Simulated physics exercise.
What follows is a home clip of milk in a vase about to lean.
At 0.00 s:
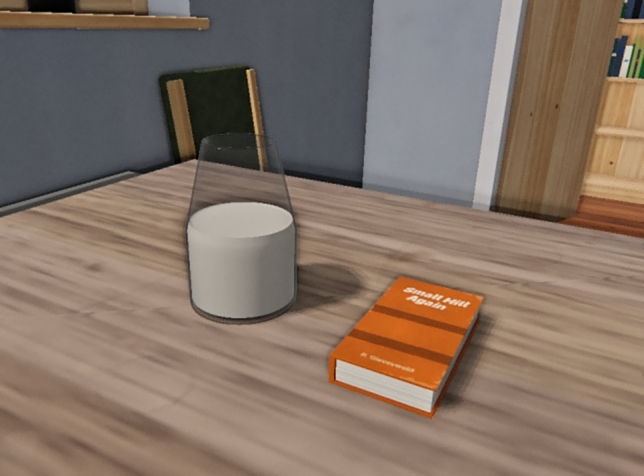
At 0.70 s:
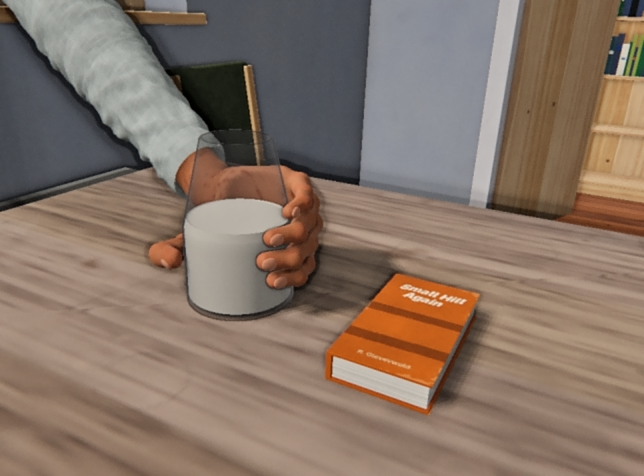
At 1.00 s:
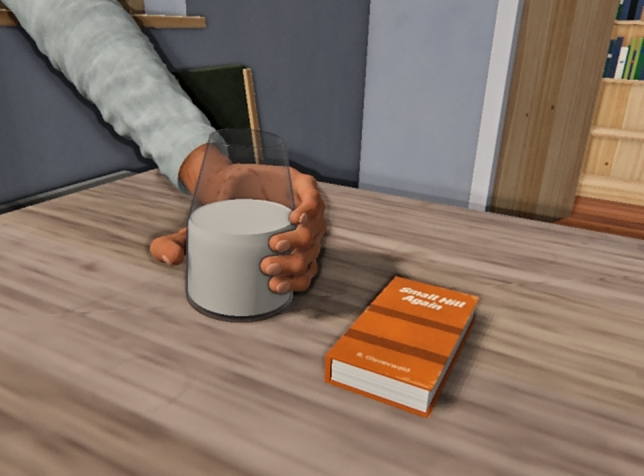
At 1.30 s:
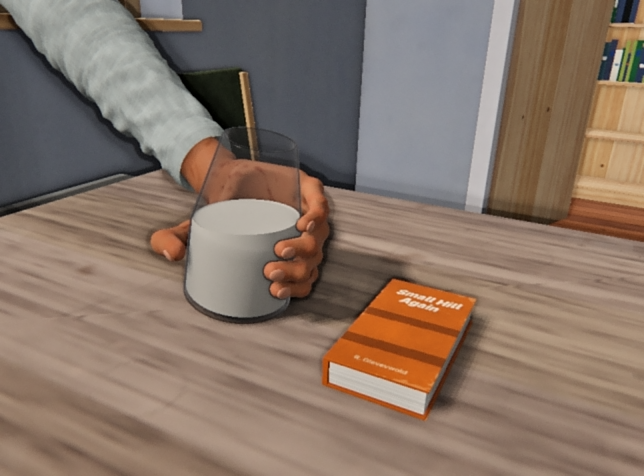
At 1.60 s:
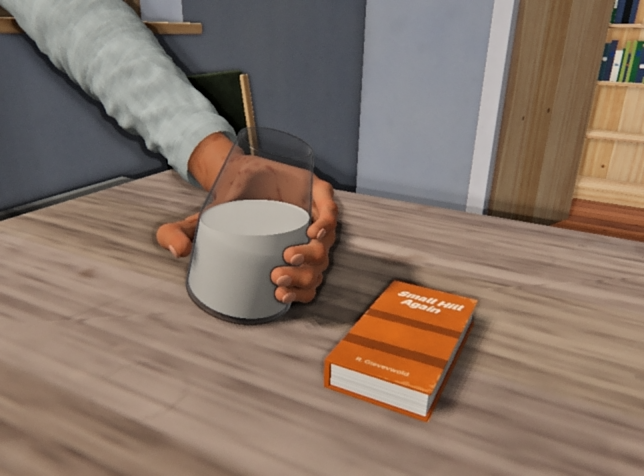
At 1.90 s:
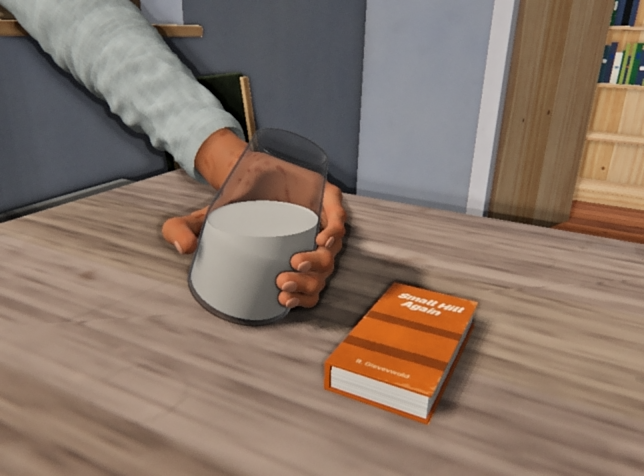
To begin with, a clear glass vase about half full of milk stands upright on a wooden table beside an orange book. A hand in a pale sleeve reaches in from the upper left and grips it. The hand then gradually tilts the vase rightward, its top leaning towards the book.
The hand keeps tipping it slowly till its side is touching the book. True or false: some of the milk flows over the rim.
True.
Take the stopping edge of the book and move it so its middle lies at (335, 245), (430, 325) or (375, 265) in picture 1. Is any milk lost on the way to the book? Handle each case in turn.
Stays full, overflows, stays full.
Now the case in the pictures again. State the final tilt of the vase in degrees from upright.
75° or thereabouts.
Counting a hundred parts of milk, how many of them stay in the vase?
Close to 70 in a hundred stays in.
After 2.5 s, the vase leans by about 45°; all is still inside.
After 3.1 s, the vase leans by about 65°; a puddle lies under it; nearly all of the milk is inside.
After 4.5 s, the vase leans by about 75°, against the book; a puddle lies under it; about two thirds of the milk is inside.
